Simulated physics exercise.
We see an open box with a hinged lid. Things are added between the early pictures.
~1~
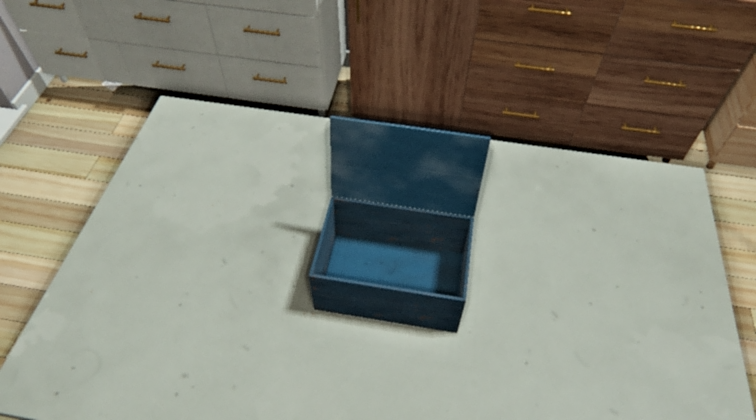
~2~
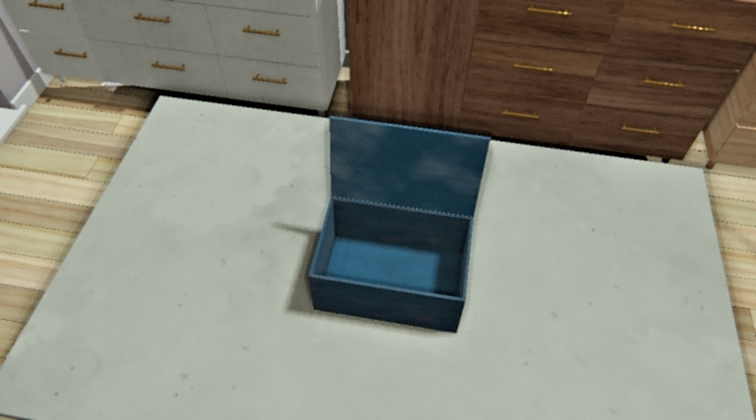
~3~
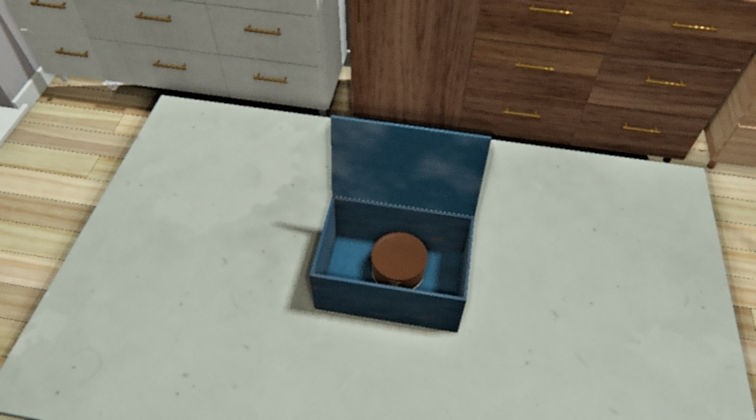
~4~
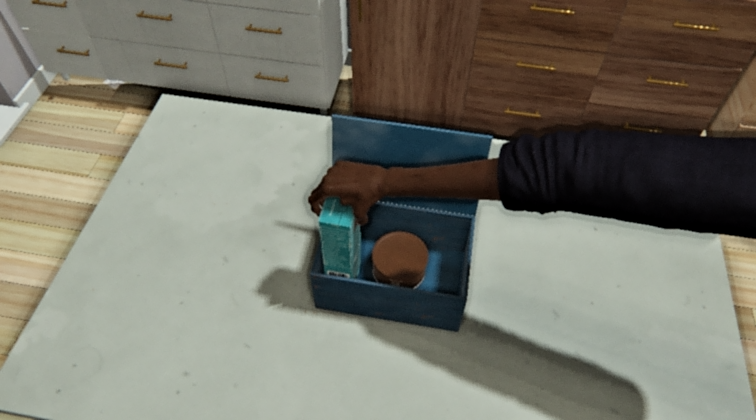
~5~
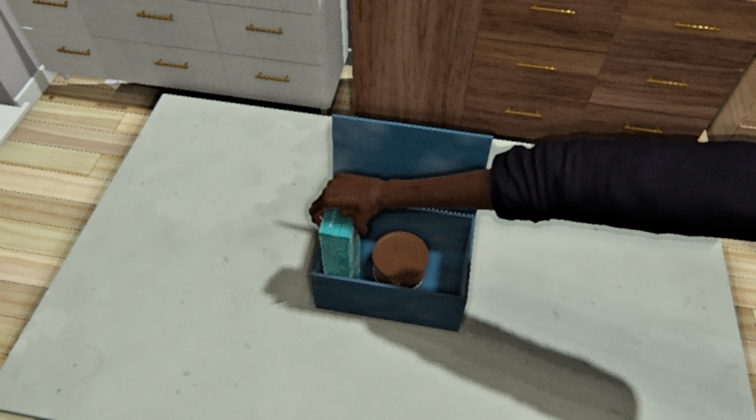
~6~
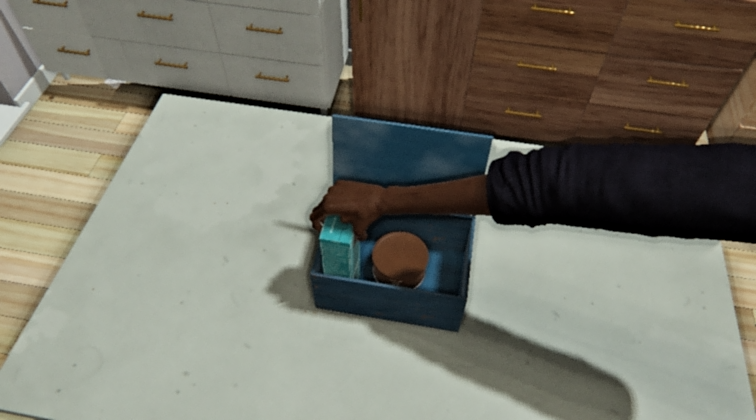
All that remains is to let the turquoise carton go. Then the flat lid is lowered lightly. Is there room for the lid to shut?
In the end the lid is held up.
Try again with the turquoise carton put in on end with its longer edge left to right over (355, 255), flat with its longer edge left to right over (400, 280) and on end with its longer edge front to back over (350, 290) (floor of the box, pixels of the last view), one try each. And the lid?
First, it is held up; second, it sits on the rim; third, it is held up.
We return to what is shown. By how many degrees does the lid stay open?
Some 45° above the rim.
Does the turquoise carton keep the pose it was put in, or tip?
The turquoise carton stays as placed.
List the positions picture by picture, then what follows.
The last thing is not in view yet, in the first frame.
The last thing is not in view yet, in the second frame.
The last thing is not in view yet; brown tub (399, 263), in the third frame.
Still above its spot; turquoise carton (342, 244); brown tub (400, 262), in the fourth frame.
Still above its spot; turquoise carton (342, 253); brown tub (400, 262), in the fifth frame.
Put in, still held; turquoise carton (342, 258); brown tub (400, 262), in the sixth frame.
Then, 1.00 s later than the last frame, lid starting down.
Then, 1.30 s later than the last frame, lid 77° above the rim.
Then, 1.50 s later than the last frame, lid 66° above the rim.
Then, 1.80 s later than the last frame, lid 48° above the rim.
When it is over, lid 45° above the rim; both as before. End places, in pixels of the last picture, turquoise carton near (342, 258).
